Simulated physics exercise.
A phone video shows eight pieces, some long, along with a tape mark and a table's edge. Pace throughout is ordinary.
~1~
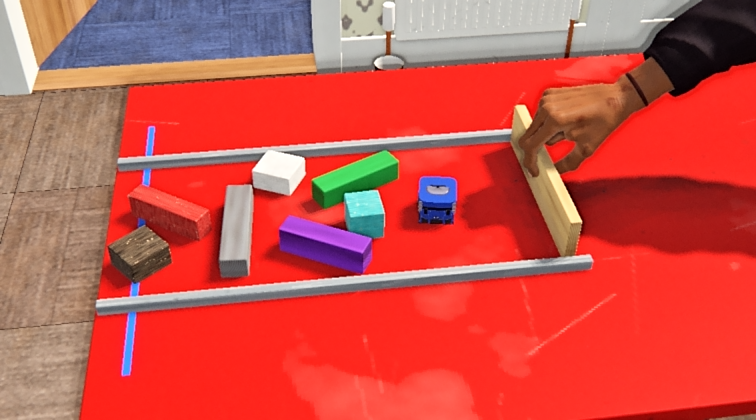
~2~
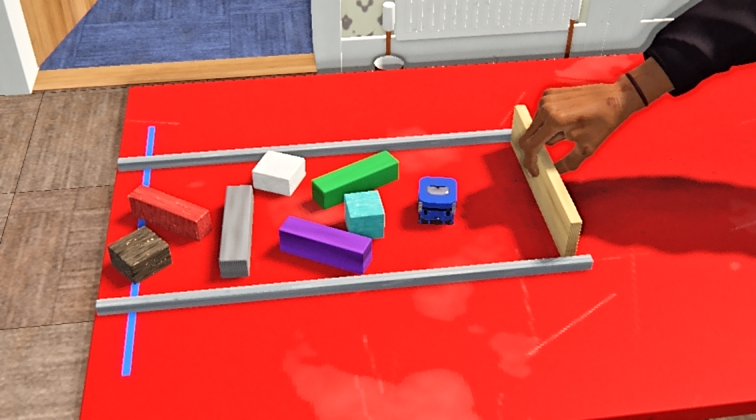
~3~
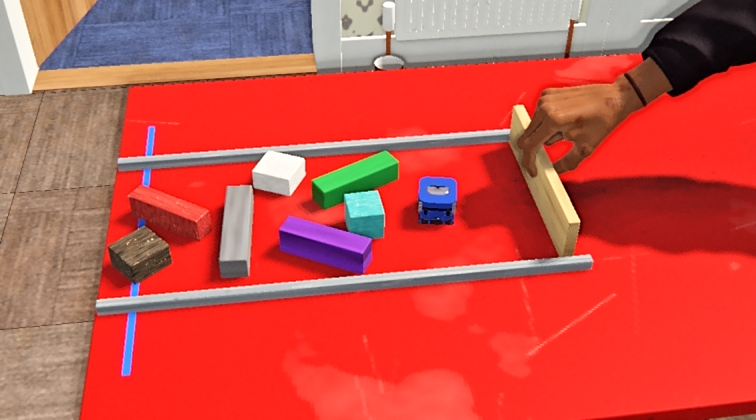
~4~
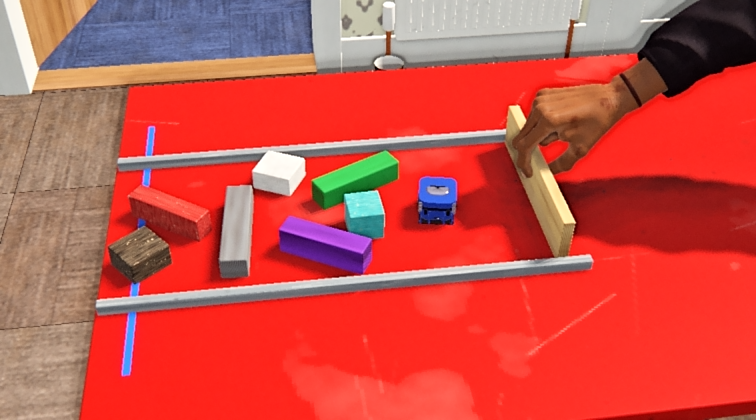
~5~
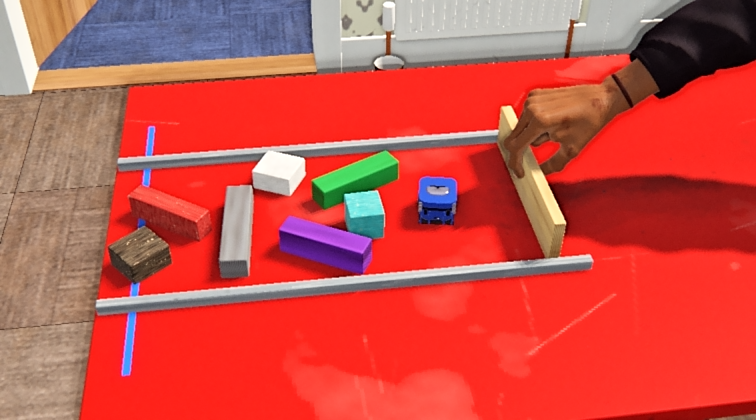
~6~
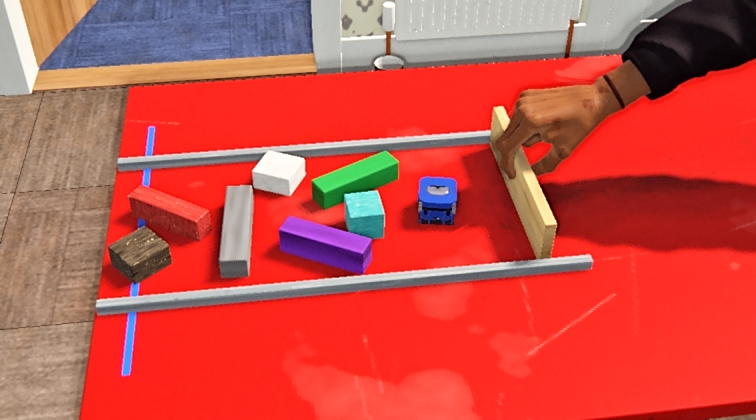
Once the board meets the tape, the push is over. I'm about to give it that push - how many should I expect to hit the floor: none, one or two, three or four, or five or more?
Expect five or more.
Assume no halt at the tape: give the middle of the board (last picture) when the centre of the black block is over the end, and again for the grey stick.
Roughly (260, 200); roughly (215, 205).
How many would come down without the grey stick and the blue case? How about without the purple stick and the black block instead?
Falls come to 5 the first time and 5 the other time.
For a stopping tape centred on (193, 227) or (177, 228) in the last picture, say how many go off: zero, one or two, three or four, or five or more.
For each place: Three to four; three to four.
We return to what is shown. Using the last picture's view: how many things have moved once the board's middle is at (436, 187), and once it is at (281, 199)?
That makes 1 at the first spot and 8 at the second.
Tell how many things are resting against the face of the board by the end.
All in all, 1.
A little later, none off yet; black block at rest near (140, 255); red bar at rest near (170, 213); grey stick at rest near (237, 229).
When it is over, the number that fall off is five or more; down, turquoise block, green stick, purple stick, white block, grey stick, red bar and black block.
